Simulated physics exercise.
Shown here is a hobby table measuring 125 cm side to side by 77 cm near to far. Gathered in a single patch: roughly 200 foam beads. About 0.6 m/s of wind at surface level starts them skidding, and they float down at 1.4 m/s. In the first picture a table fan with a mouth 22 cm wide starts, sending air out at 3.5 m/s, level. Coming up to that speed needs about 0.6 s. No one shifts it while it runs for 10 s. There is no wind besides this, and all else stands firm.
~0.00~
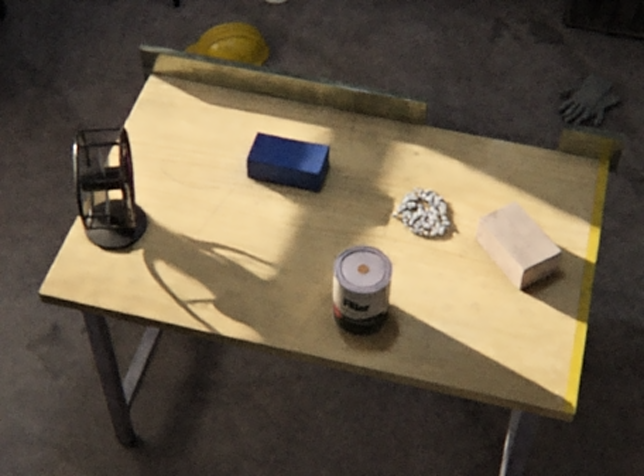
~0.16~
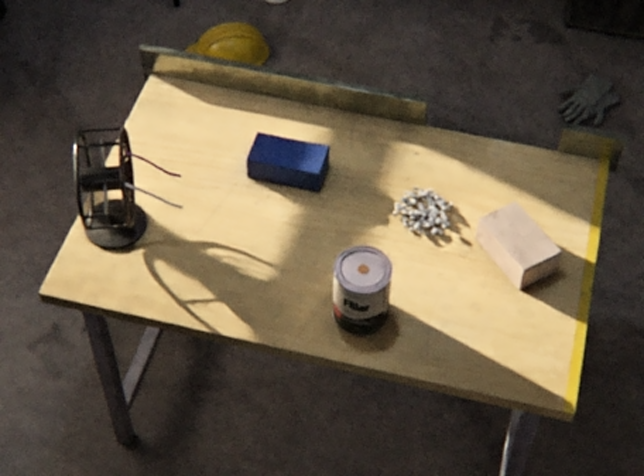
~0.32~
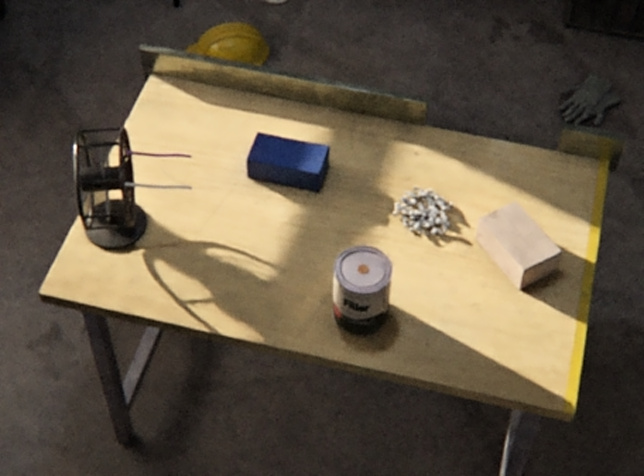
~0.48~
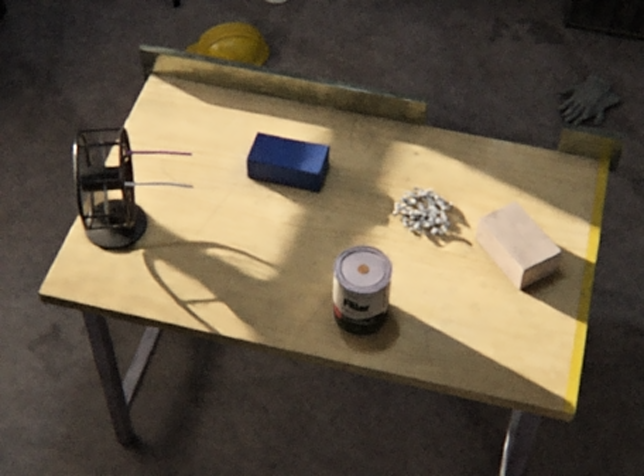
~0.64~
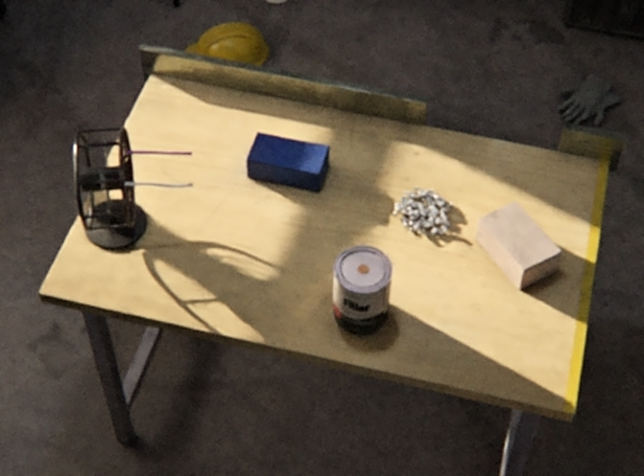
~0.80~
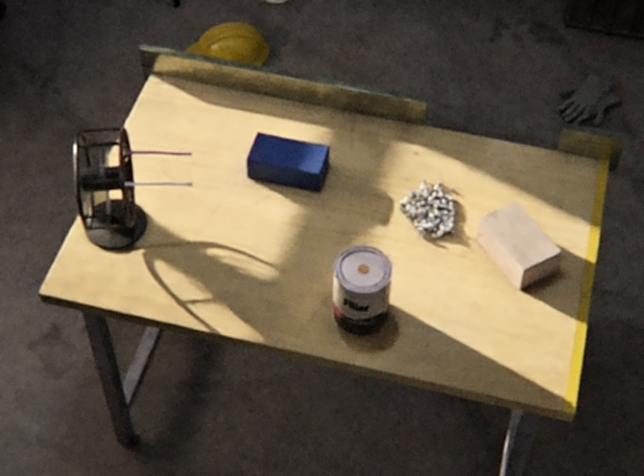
A pale wooden hobby table with a yellow right edge stands on a dark floor, seen from above at an angle. A black fan sits at the left, a blue block near the middle, a white-topped tin in front, and whitish foam beads beside a pinkish block at the right. Streamers spring out rightward from the fan and stay stretched, then the beads shift slightly right, while the camera stays still.
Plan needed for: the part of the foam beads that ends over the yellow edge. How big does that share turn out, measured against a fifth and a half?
Honestly, the lion's share goes.
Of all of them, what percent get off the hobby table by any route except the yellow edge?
Around 20 % of them.
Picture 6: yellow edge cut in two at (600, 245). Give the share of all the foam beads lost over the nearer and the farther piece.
10 % nearer; 70 % farther.
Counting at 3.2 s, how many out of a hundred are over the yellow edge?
About 80 %.
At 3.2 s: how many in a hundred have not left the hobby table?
Near 0 %.
After 2.0 s, 3 % are on the move or not yet settled, 79 % are over the yellow edge.
After 3.2 s, 0 % are on the move or not yet settled, 81 % are over the yellow edge.
After 5.5 s, 0 % are on the move or not yet settled, 81 % are over the yellow edge.
After 10.0 s, at the end, 81 % are over the yellow edge.
